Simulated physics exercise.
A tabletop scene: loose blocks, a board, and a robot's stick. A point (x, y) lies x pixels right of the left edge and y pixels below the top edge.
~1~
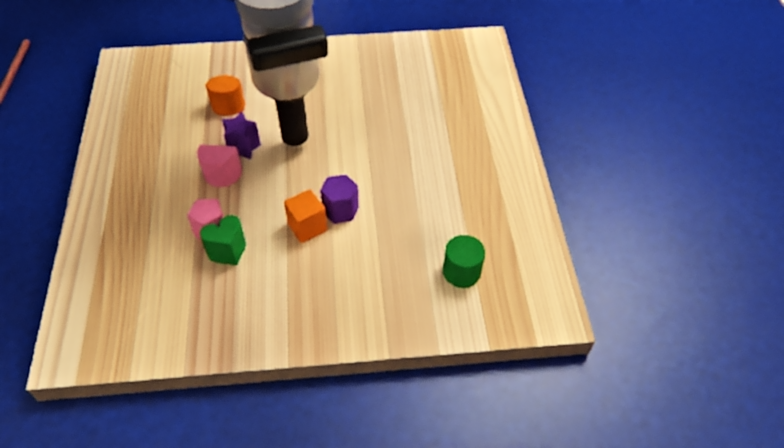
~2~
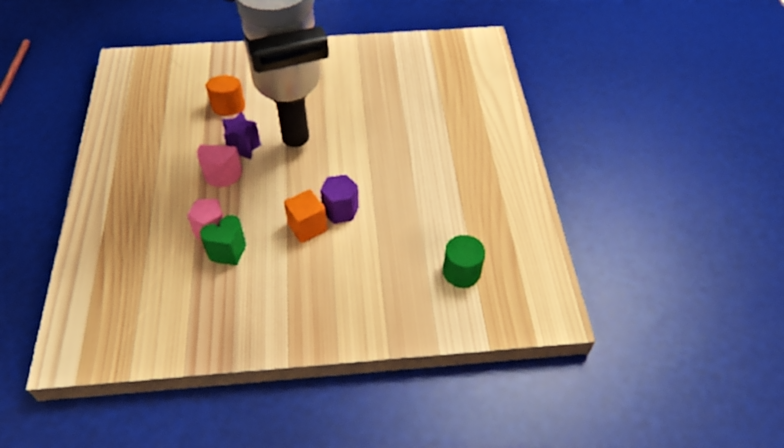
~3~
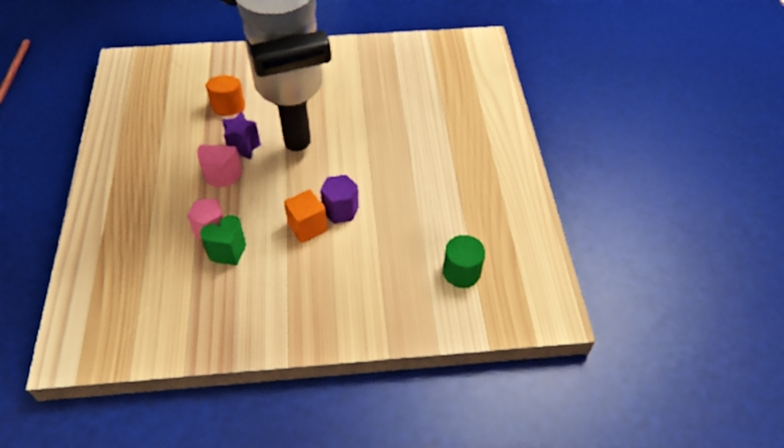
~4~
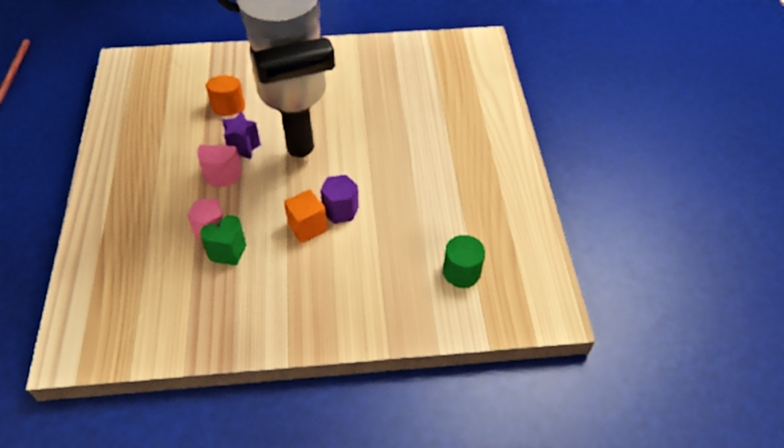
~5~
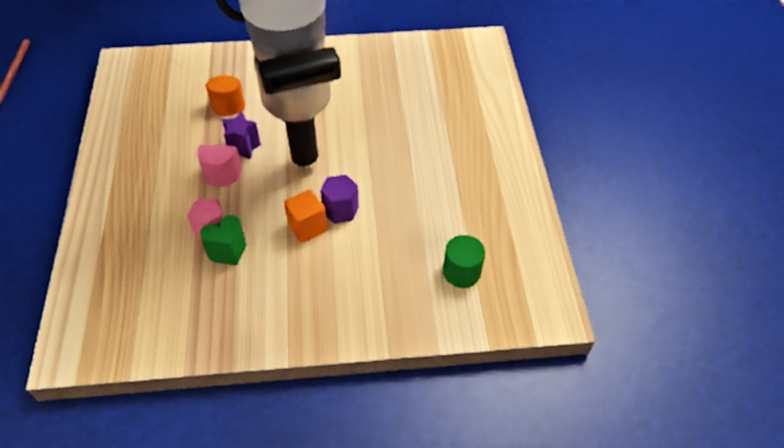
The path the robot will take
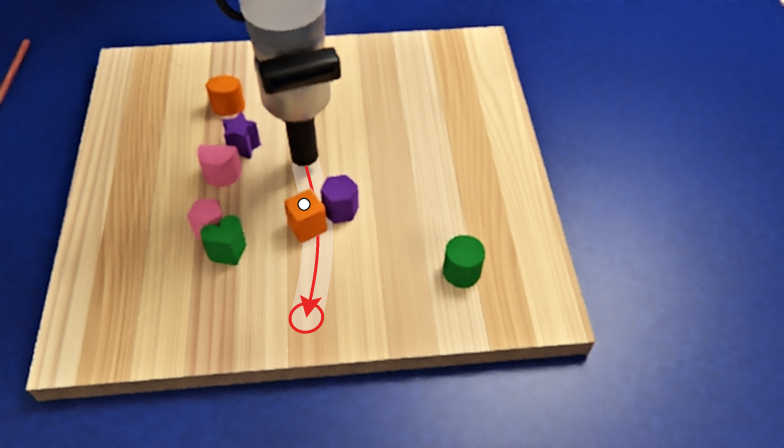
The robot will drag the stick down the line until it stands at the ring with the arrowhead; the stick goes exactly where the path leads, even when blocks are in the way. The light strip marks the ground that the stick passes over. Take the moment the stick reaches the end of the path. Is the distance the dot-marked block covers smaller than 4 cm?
Going by the path, no.
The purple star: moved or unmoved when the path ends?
By the last moment of the path, the purple star has stayed put.
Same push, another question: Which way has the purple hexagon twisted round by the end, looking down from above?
Seen from above, its turn is counter-clockwise.
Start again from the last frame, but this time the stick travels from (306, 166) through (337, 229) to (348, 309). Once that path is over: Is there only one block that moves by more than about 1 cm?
Yes, that is what happens.
Drawn move, from (306, 166) by way of (316, 211) and (317, 262) to (306, 318); the dot is on the orange square block.
What follows on the original path. One third of the way, stick (315, 202); orange square block (301, 217), turned 15° clockwise; purple hexagon (346, 193), turned 25° anticlockwise.
Two thirds of the way, stick (315, 254); orange square block (282, 254), turned 105° clockwise; purple hexagon (347, 196), turned 30° anticlockwise.
At the end, stick (305, 309); purple star still; orange square block (276, 263), turned 135° clockwise; purple hexagon (347, 196), turned 30° anticlockwise.
